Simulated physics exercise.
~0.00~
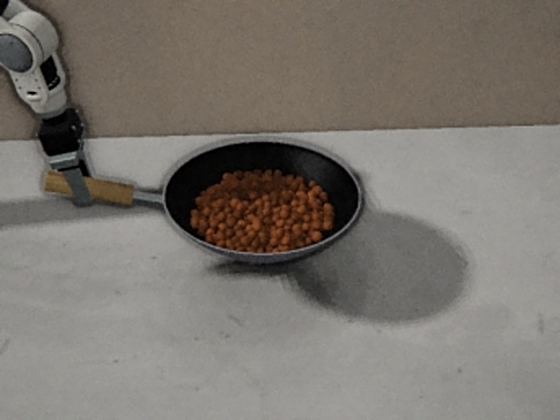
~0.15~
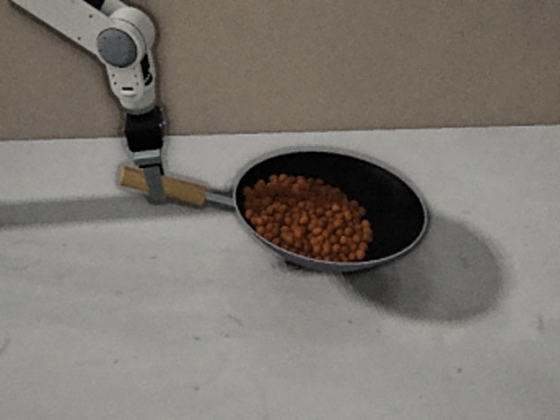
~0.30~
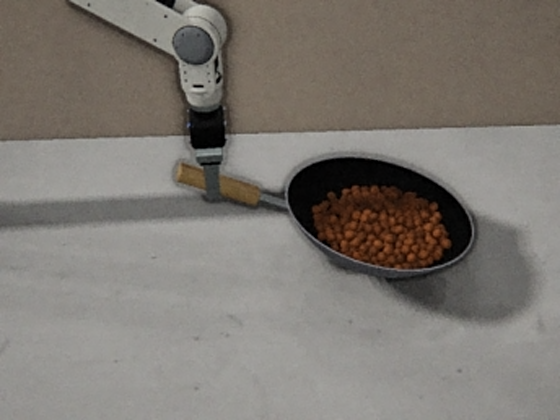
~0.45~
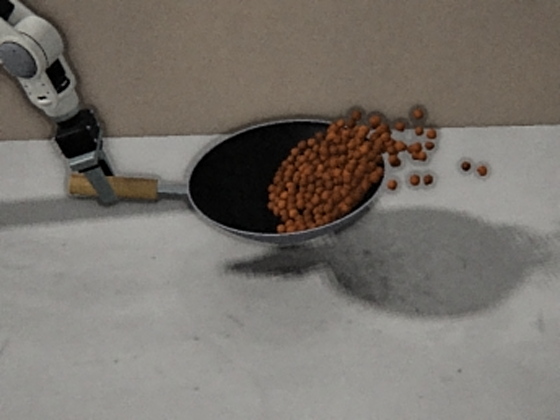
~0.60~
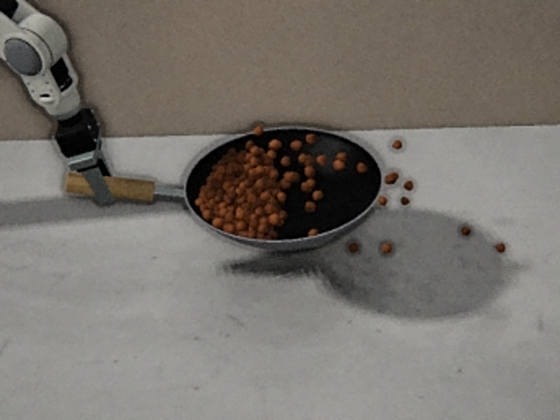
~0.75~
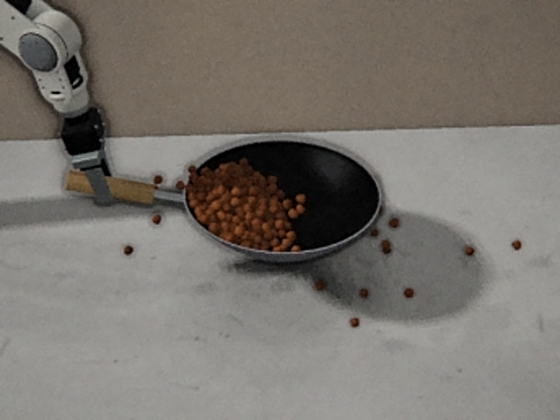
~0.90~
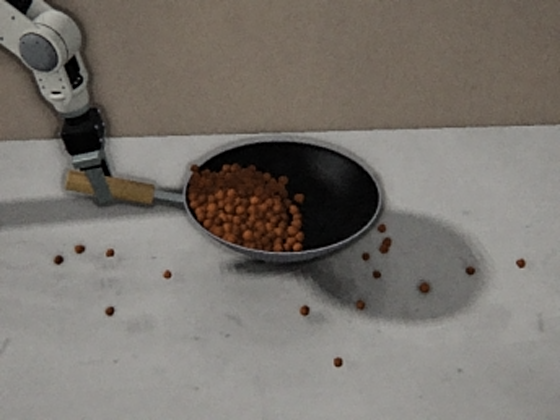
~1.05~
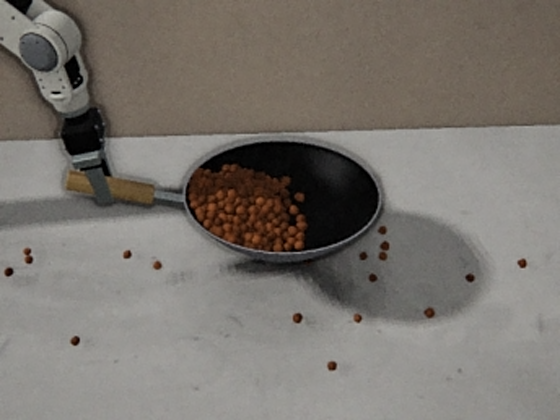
A pale robot arm at the upper left grips the wooden handle of a dark frying pan heaped with reddish-brown hazelnuts, above a light grey tabletop before a brown wall, seen from slightly above. The arm carries the pan to the right, and it leans a little. Then it pulls the pan back to the left, and the nuts surge up against the right side, some flying over the rim. The pan levels and stops as the rest slide to its left side. Scattered nuts roll across the table on both sides, while most remain piled in the still pan.
